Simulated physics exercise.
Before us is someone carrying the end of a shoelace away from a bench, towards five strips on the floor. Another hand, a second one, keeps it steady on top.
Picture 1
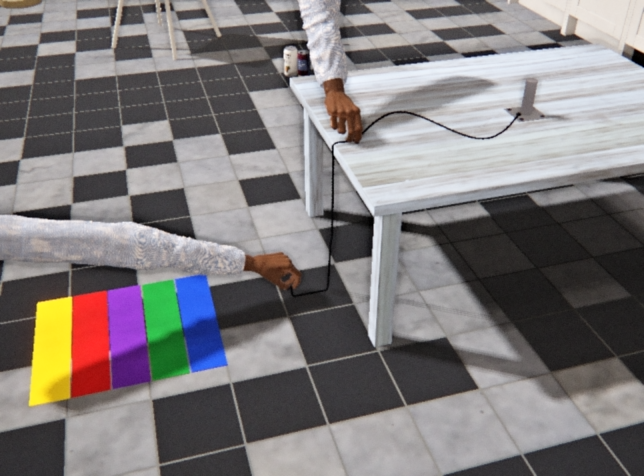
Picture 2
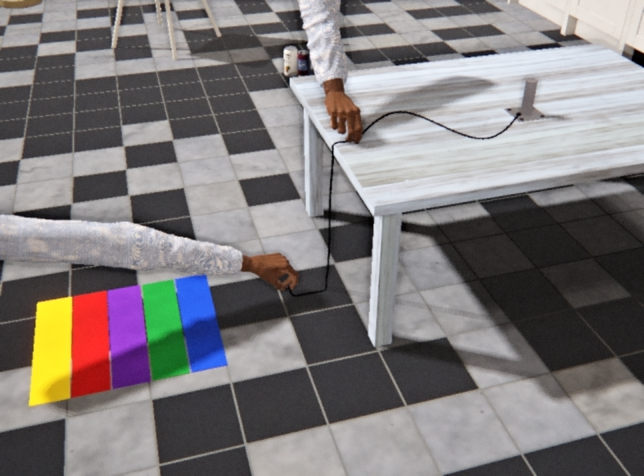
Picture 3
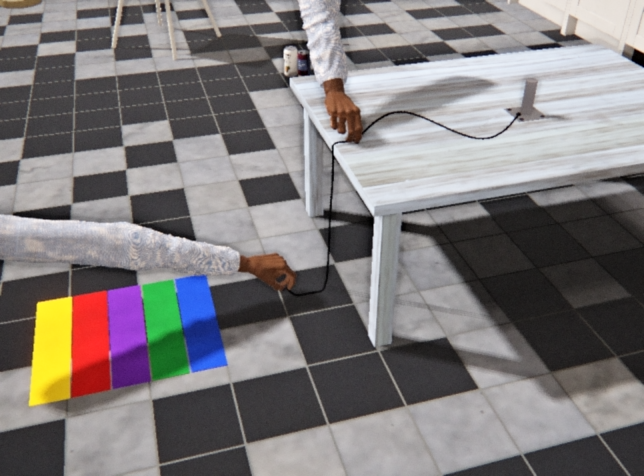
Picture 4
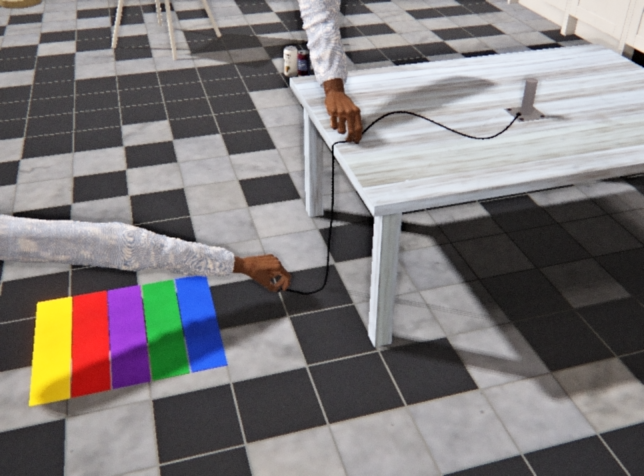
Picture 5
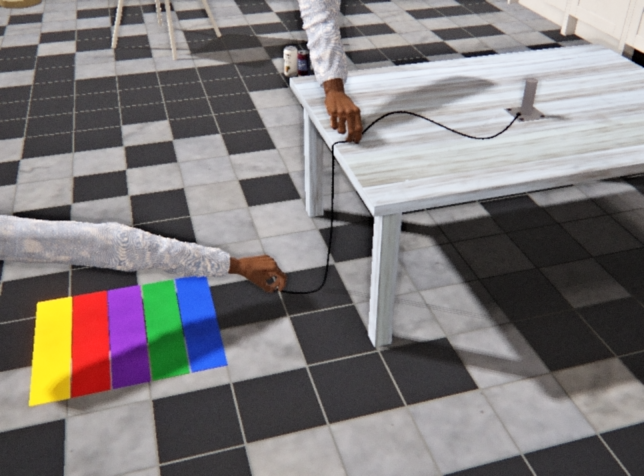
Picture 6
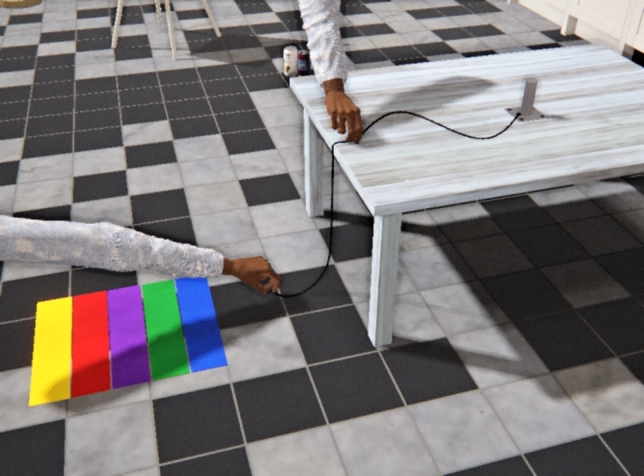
A hand low at the left draws the end of a dark cord slightly leftward from beside a pale bench, just above the floor near yellow, red, purple, green and blue strips. The hanging part shifts a little from an angular bend into a smoother curve, while another hand stays on the benchtop, pressing the cord.
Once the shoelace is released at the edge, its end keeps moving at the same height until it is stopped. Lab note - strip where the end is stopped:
Red strip.
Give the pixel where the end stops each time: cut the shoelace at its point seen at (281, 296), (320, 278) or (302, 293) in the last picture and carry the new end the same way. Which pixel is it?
Well, that gives around (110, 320) the first time, (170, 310) the next and (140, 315) the last.
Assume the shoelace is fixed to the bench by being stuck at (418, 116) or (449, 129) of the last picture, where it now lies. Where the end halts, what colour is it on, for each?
Green; purple.
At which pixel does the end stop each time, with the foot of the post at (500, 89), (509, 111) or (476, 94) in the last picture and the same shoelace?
Going through the tries, you get (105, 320), then (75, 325), then (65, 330).
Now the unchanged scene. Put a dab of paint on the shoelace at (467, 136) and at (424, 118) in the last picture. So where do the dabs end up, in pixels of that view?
End positions: About (437, 125) and about (386, 132).
Early on, end near (156, 312); over green.
Midway, end near (115, 319); over purple.
At the end of the slack, end near (89, 324); over red. It gets as far as the red strip.
